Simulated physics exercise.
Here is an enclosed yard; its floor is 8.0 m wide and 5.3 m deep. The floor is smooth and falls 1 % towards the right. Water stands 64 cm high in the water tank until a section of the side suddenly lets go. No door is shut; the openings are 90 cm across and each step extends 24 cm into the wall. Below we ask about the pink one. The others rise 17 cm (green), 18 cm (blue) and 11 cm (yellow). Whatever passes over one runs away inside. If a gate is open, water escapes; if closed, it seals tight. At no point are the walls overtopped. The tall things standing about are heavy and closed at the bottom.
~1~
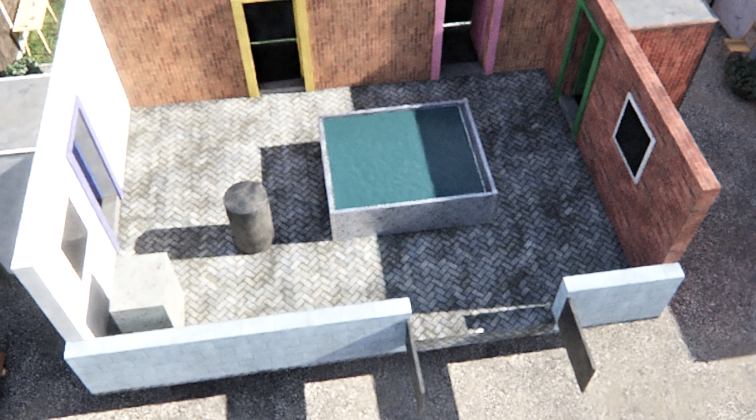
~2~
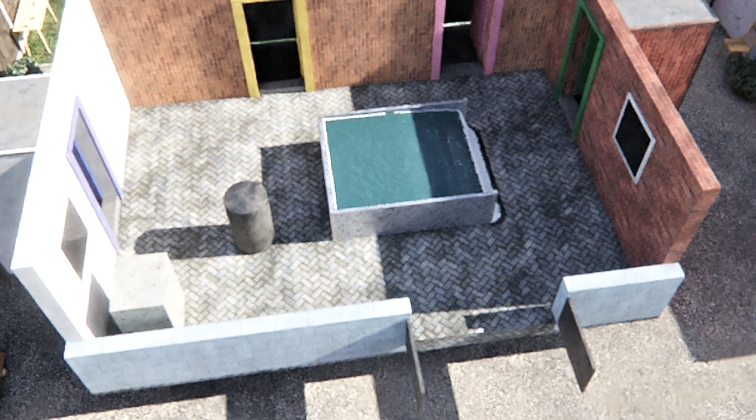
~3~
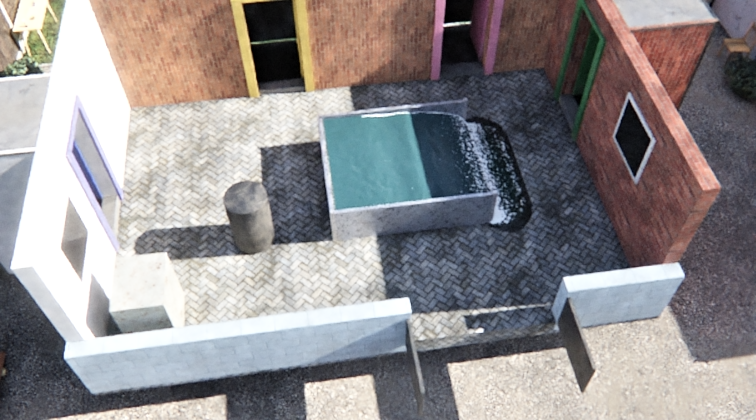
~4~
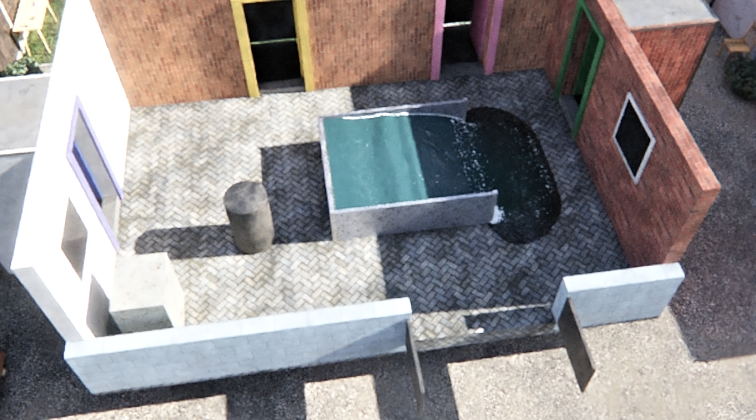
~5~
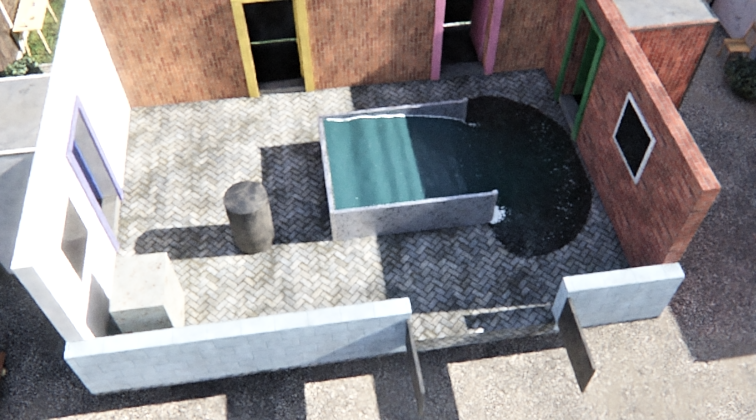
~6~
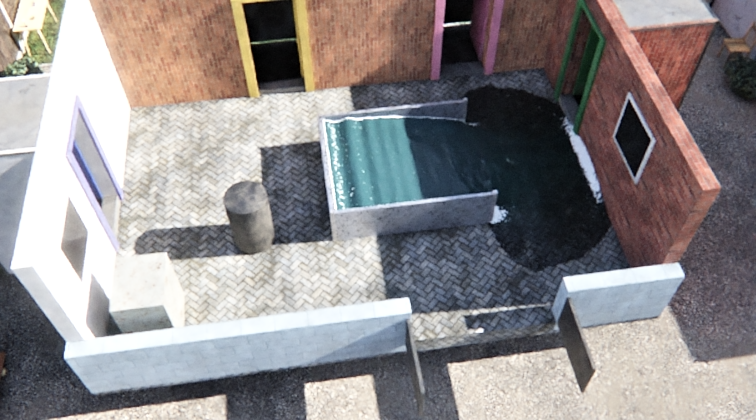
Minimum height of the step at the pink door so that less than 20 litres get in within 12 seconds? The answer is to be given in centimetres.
Roughly 11 cm.
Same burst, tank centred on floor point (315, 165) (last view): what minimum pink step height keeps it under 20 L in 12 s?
Roughly 15 cm is needed.
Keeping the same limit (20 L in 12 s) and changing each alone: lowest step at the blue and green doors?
About 6.0 cm at blue and about 30 cm at green.
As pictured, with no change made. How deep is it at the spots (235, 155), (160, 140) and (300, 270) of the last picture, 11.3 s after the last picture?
Close to 6, 6 and 7 cm, one after the other.
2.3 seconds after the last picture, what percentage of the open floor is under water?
40 %.
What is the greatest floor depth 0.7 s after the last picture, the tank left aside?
Max depth: About 46 cm.
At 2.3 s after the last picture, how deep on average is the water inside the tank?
I'd put it near 16 cm.
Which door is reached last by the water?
That would be the blue door.
Then, 0.7 s after the last picture water covers 25 % of the floor, deepest (46 cm) near (583, 165); it has not reached the pink door.
Then, 2.3 s after the last picture water covers 40 % of the floor, deepest (41 cm) near (635, 287); 13 cm at the pink door, 0 litres in over its 12 cm step.
Then, 11.3 s after the last picture water covers 100 % of the floor, deepest (11 cm) near (357, 333); 6 cm at the pink door, 12 litres in over its 12 cm step.
At the pink door as built, the water peaked near 15 cm, 3.3 s after the last picture.
Run again over the same 12 s with other heights there, 26 litres in over 10 cm, 6 litres over 13.5 cm. The limit of 20 litres is kept from about 11 cm up.
